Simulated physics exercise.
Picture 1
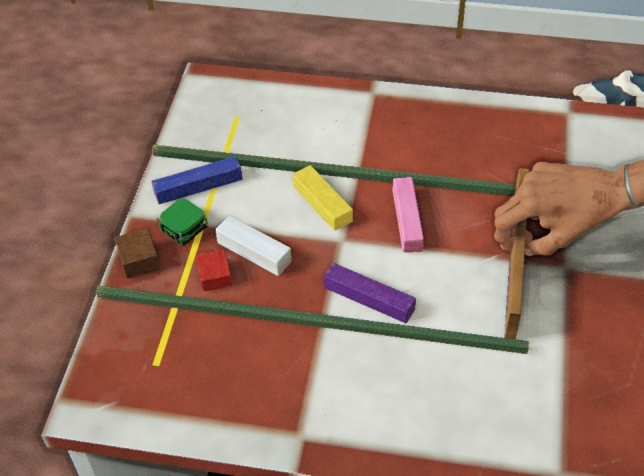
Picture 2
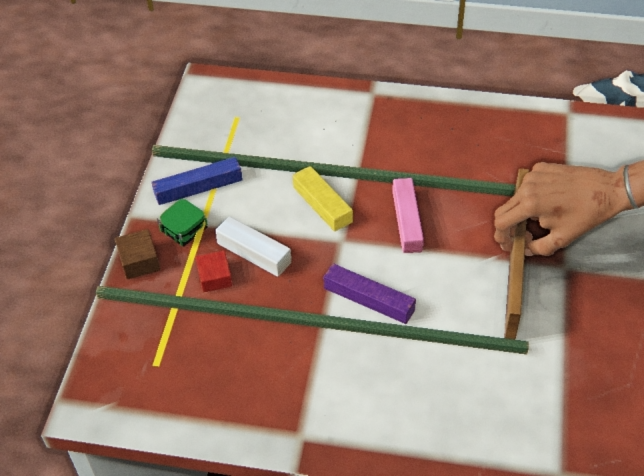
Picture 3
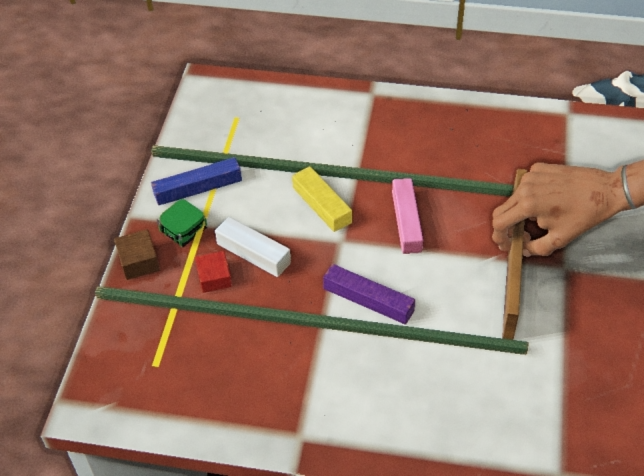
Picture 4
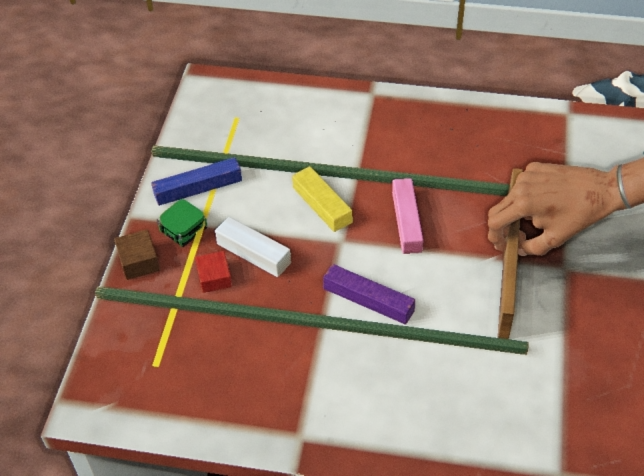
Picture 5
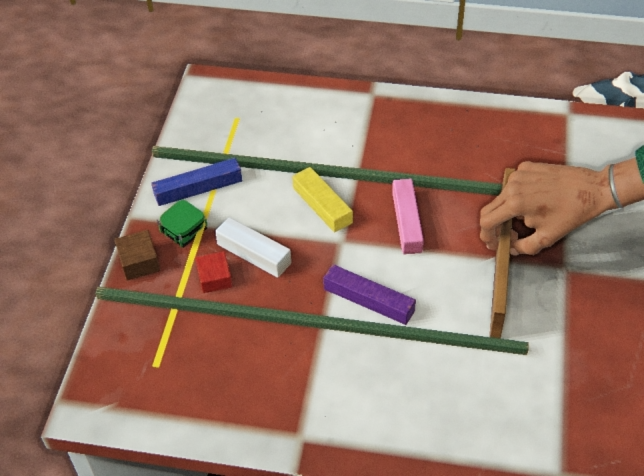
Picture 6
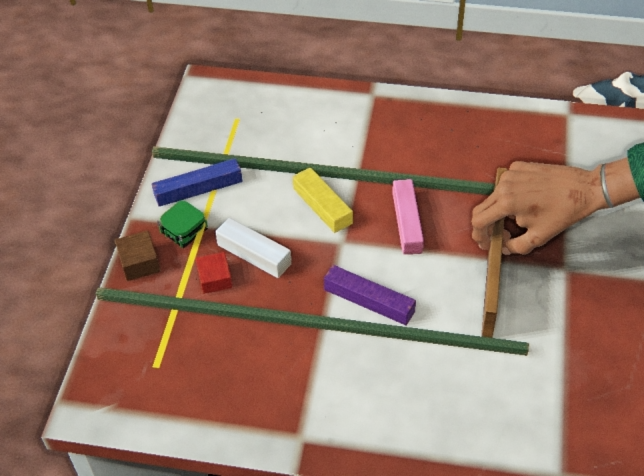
On a checkered tabletop, a hand slides an upright board slightly left between green rods.
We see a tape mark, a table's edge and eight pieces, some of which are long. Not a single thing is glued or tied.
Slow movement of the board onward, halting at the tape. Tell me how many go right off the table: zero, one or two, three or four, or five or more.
Pieces that go over the edge: One, or two at most.
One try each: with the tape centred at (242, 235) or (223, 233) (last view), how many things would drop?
The floor gets 0 the first time and 0 the second.
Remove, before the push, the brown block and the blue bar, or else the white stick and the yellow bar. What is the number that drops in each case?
Count: 1 (first case); 0 (second).
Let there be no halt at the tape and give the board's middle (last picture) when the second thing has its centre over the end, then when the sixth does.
Its middle is near (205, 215) and then near (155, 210).
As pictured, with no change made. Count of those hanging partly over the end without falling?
As for overhanging, the count is 1.
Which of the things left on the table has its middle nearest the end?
That's the brown block.
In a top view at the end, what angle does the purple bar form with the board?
Near 0 degrees.
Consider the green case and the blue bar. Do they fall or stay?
The green case does not stay up; the blue bar does not stay up.
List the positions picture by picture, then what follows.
Brown block (138, 254); green case (183, 222); blue bar (197, 180); board (517, 251); tape (201, 228), in the first frame.
Green case (183, 223); pink stick (408, 215), in the second frame.
Blue bar (197, 181); purple bar (369, 294), in the third frame.
Brown block (137, 254); white stick (253, 246), in the fourth frame.
Green case (183, 224); red block (214, 272), in the fifth frame.
Brown block (138, 255); green case (183, 224); blue bar (197, 183); board (495, 250); tape (201, 230), in the sixth frame.
Early on, none off yet; brown block at rest near (138, 255); green case at rest near (183, 224); blue bar at rest near (197, 183).
A while later, none off yet; brown block at rest near (138, 255); green case travelled about its own width near (154, 212); blue bar moving near (197, 179).
Finally, the number that fall off is one or two; lost, blue bar and green case.
